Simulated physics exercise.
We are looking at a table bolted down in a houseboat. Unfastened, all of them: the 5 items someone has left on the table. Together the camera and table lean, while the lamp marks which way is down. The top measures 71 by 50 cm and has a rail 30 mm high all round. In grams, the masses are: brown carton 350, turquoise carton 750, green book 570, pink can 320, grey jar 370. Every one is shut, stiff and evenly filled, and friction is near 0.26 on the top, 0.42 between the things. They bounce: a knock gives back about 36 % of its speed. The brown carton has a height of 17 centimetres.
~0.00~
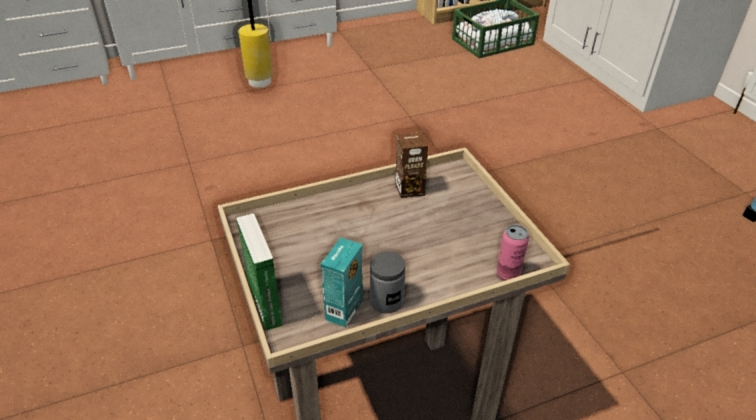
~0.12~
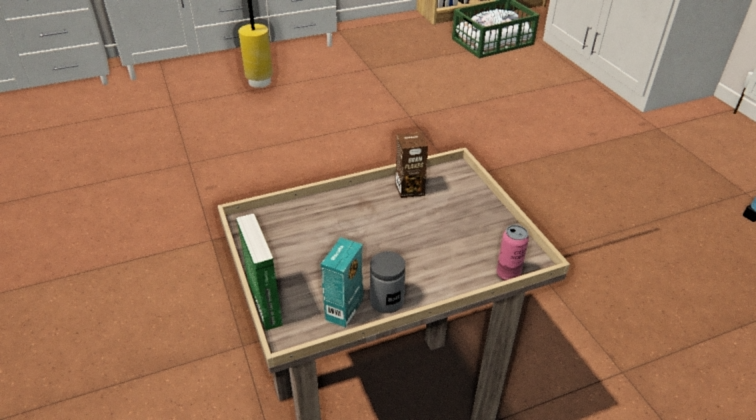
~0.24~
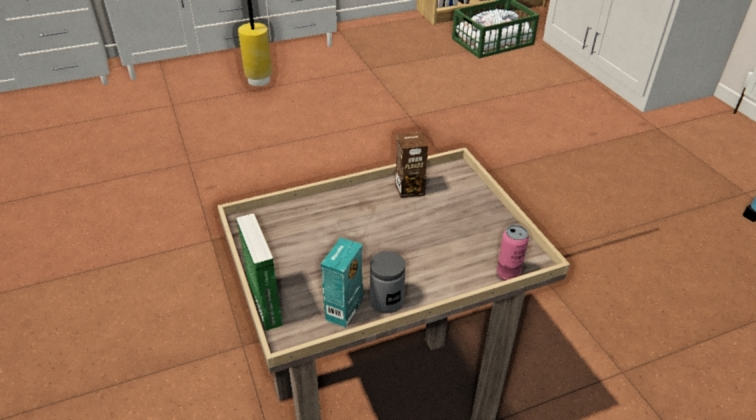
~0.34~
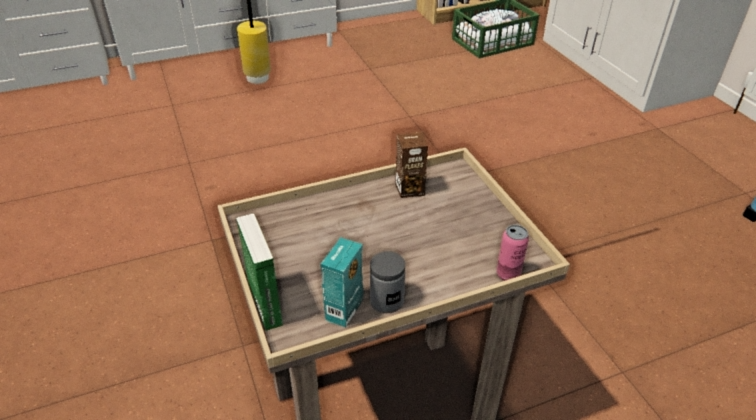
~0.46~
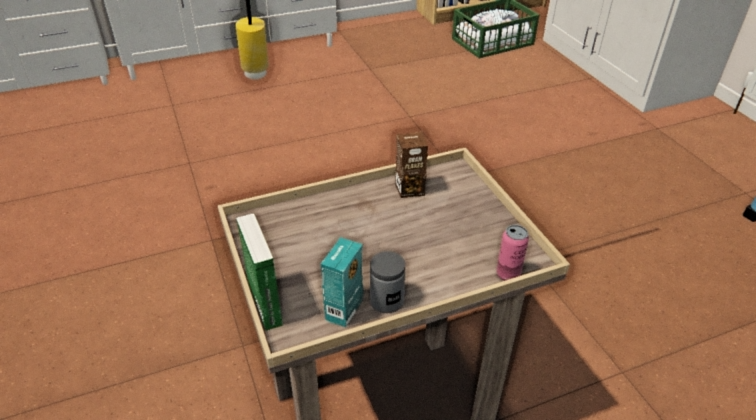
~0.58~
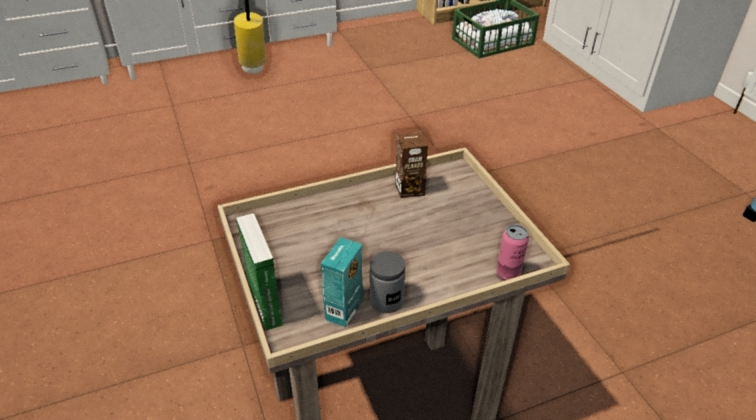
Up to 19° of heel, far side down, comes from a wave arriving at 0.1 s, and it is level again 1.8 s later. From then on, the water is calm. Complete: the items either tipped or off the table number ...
... zero.
After 1.18 s, heel 17°, far side down; turquoise carton moved 6 cm near (334, 265); brown carton moved 5 cm near (406, 156); green book moved 6 cm.
After 1.38 s, heel 12°, far side down; turquoise carton moved 12 cm near (326, 248); brown carton moved 5 cm near (407, 156); green book moved 12 cm.
In the end (2.4 s), not toppled but over 5 cm from the start, turquoise carton, green book, pink can and grey jar; brown carton under 5 cm from the start. At the end, from the last picture's camera, brown carton near (407, 156), turquoise carton near (320, 236).
